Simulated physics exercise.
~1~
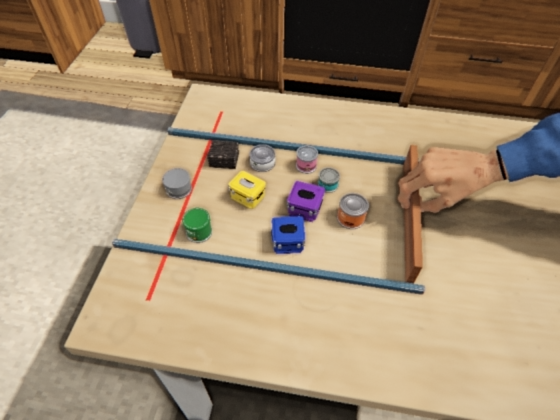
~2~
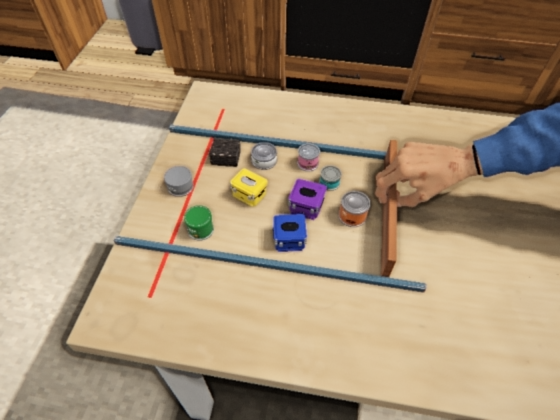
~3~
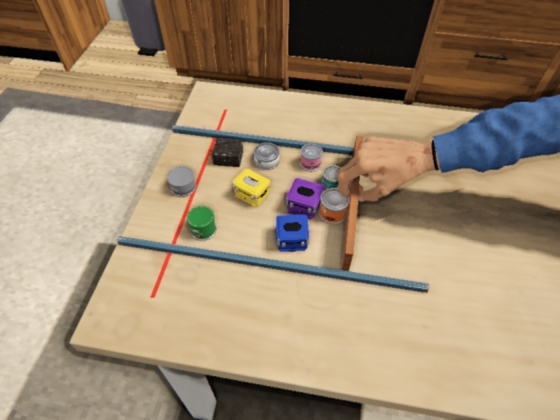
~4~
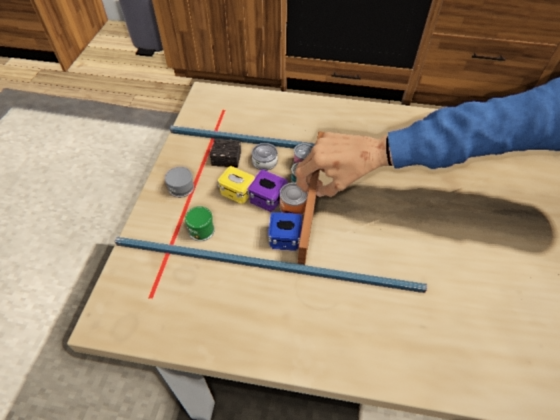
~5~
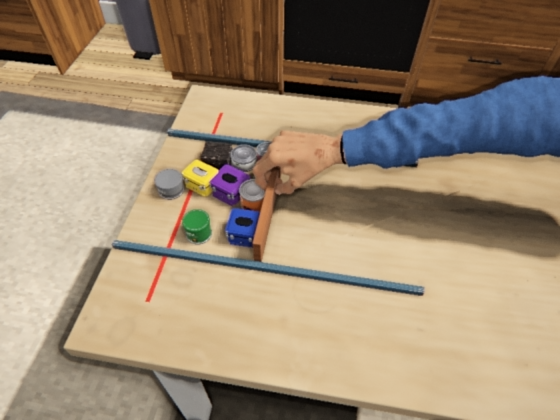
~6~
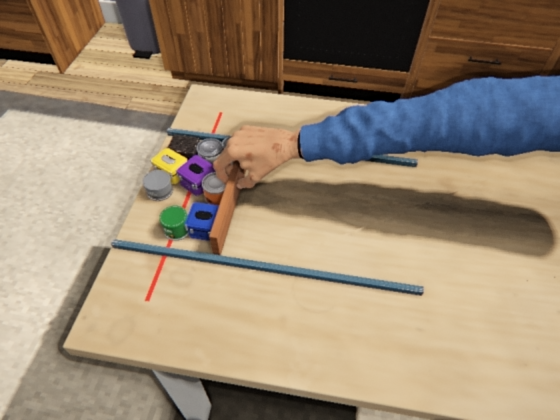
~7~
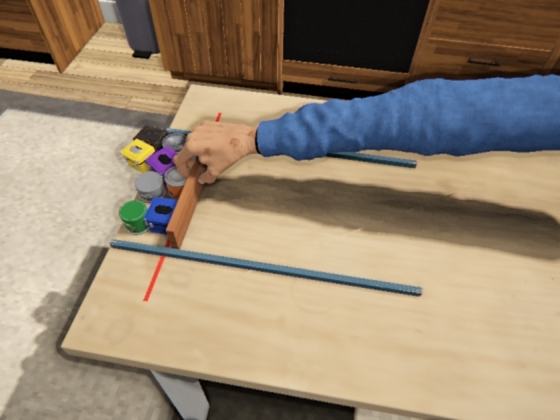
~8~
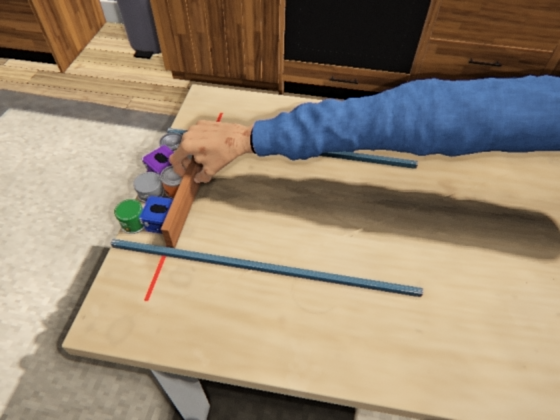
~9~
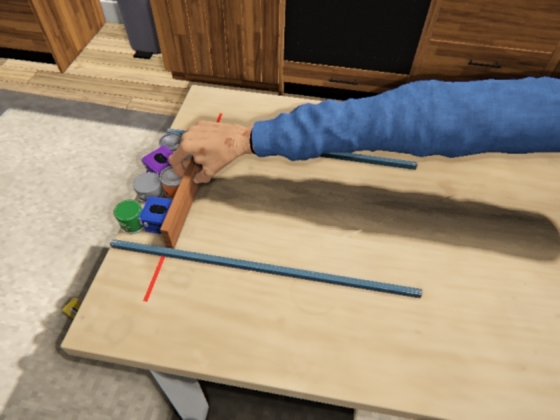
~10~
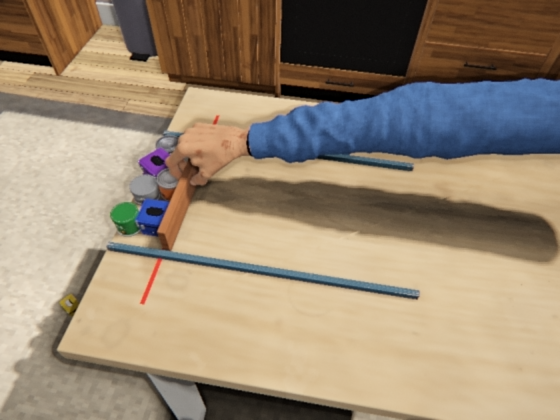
In this clip, a hand slides an upright wooden board leftward between two blue rails, gathering colourful cases, tins and pots and pushing them past a red line to the table's end, where the yellow case and black block drop off while the rest stay bunched at the edge.
